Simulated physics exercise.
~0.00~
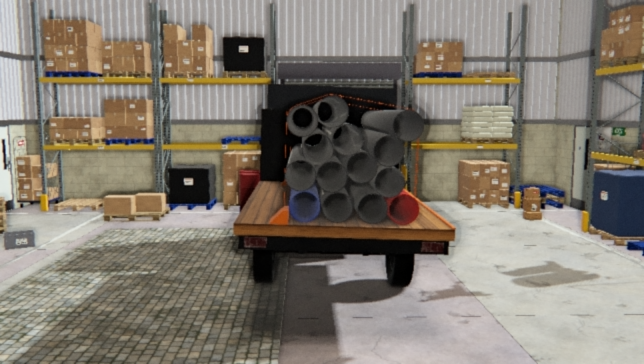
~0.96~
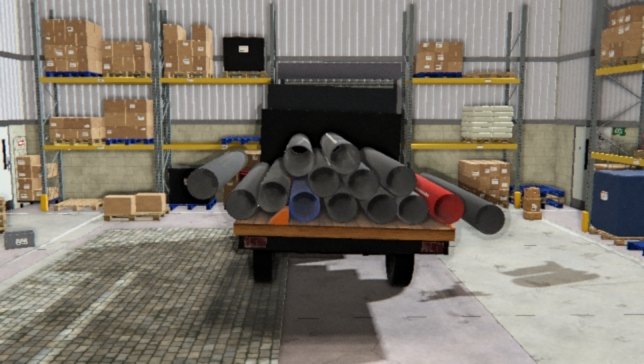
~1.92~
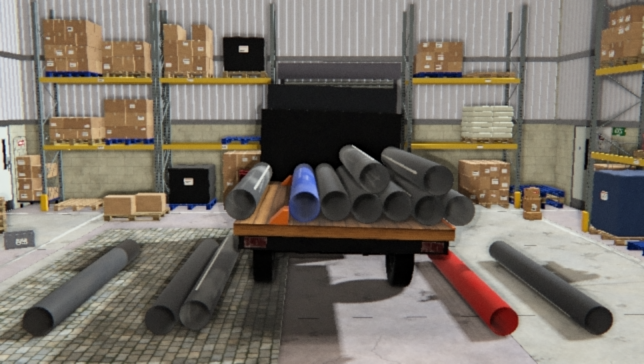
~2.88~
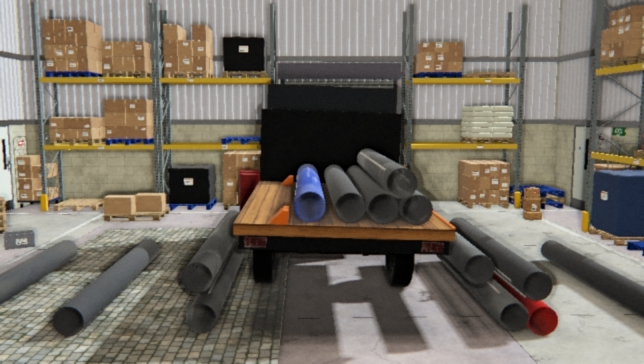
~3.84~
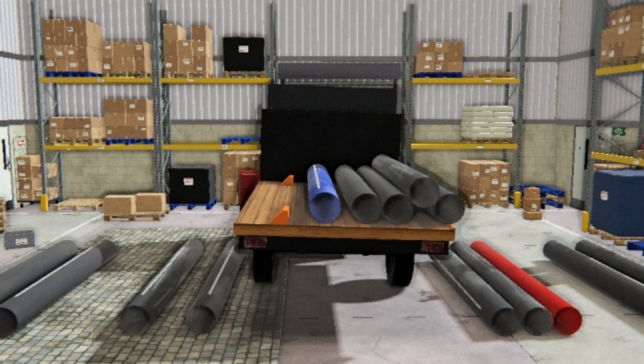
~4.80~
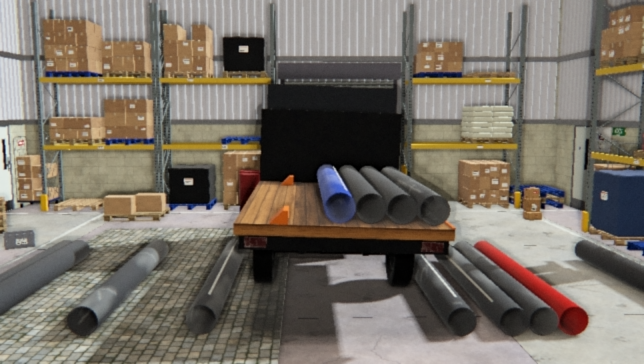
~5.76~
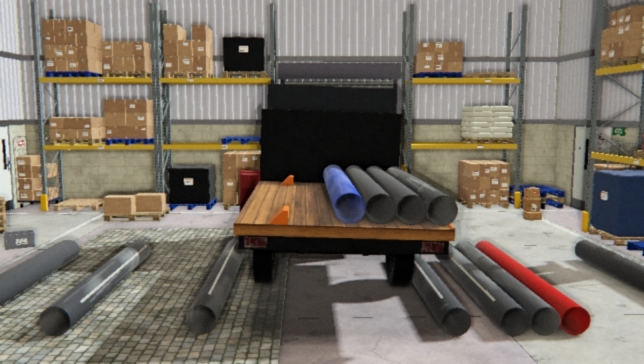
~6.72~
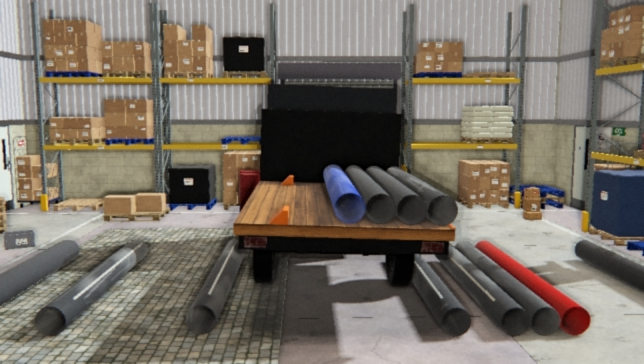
Stacked pipes spill off both sides of a flatbed, red falling right, blue staying aboard.
